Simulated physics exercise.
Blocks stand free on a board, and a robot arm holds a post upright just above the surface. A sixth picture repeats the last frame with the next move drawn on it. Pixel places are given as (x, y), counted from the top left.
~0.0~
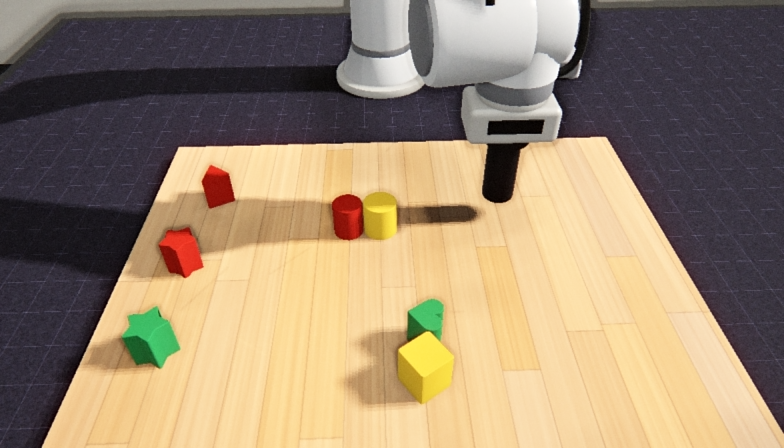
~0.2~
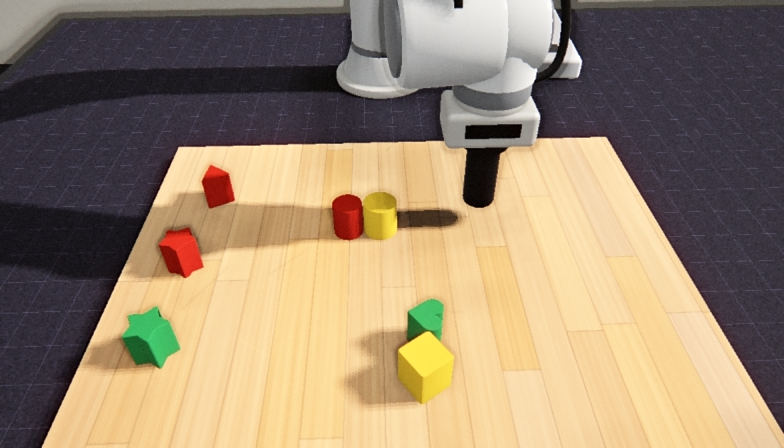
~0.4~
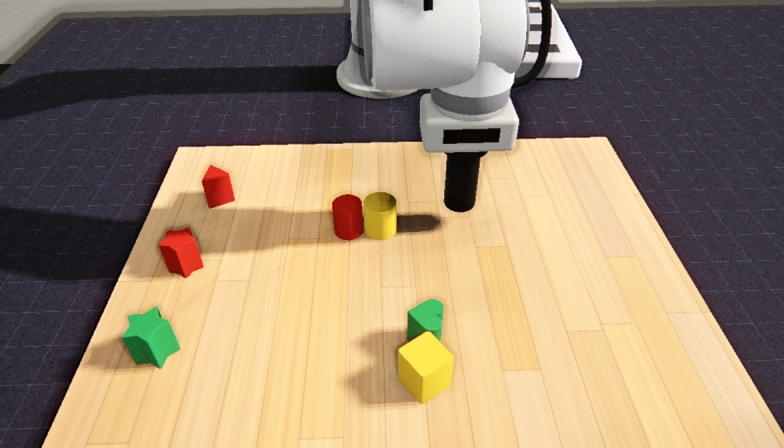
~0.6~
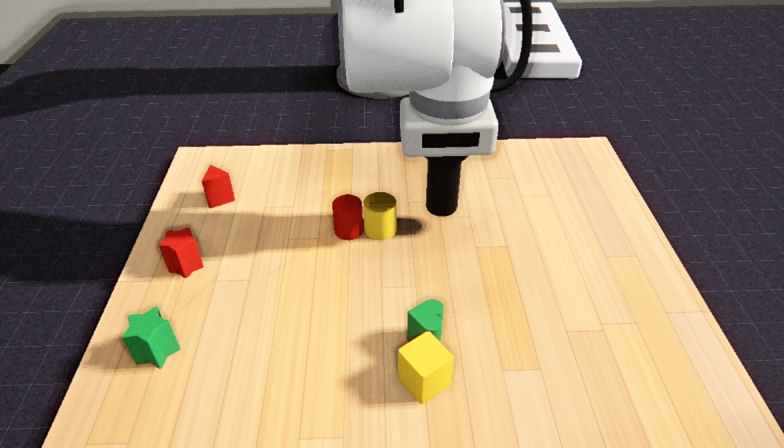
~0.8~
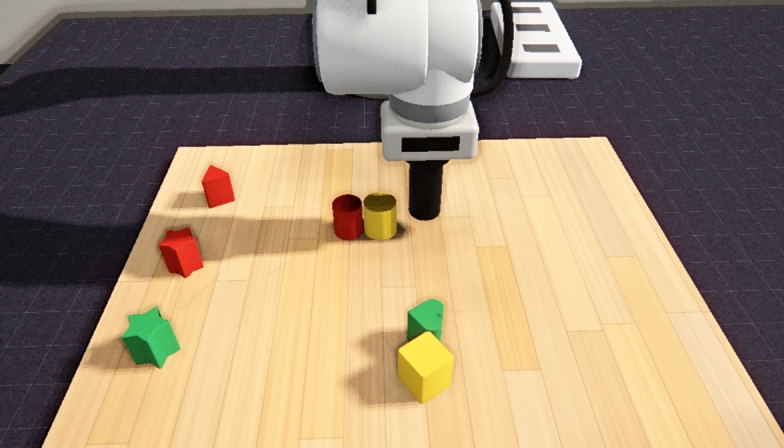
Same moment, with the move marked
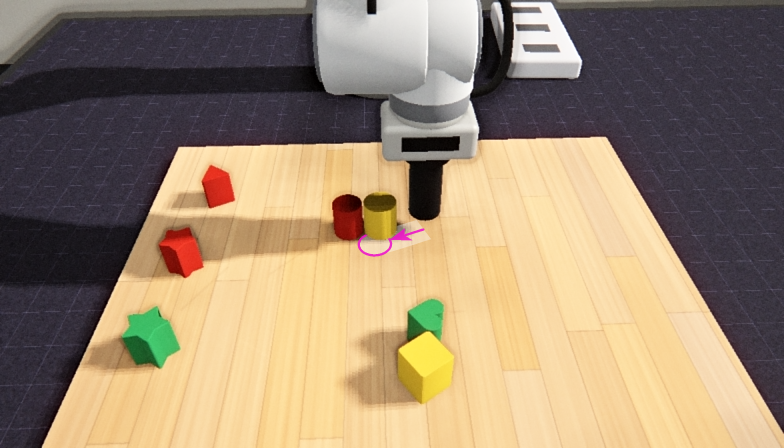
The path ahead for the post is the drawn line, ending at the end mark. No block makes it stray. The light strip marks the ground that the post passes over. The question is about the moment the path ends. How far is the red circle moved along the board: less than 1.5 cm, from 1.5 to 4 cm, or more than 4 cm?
Overall it shifts between 1.5 and 4 cm.
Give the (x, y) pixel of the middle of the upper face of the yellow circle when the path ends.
Somewhere near (351, 201).
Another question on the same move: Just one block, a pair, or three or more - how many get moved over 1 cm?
I'm going with two.
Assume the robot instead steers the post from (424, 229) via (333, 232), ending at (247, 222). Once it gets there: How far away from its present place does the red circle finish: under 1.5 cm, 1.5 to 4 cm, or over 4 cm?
Result: Over 4 cm.
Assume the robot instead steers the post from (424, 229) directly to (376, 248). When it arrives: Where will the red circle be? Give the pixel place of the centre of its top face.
Final place: (325, 197).
The line goes from (424, 229) to (375, 244).
What follows on the original path. Halfway along, post at (399, 220); red circle at (336, 202); yellow circle at (368, 202).
At the end, post at (374, 227); red circle at (321, 196); yellow circle at (351, 201).
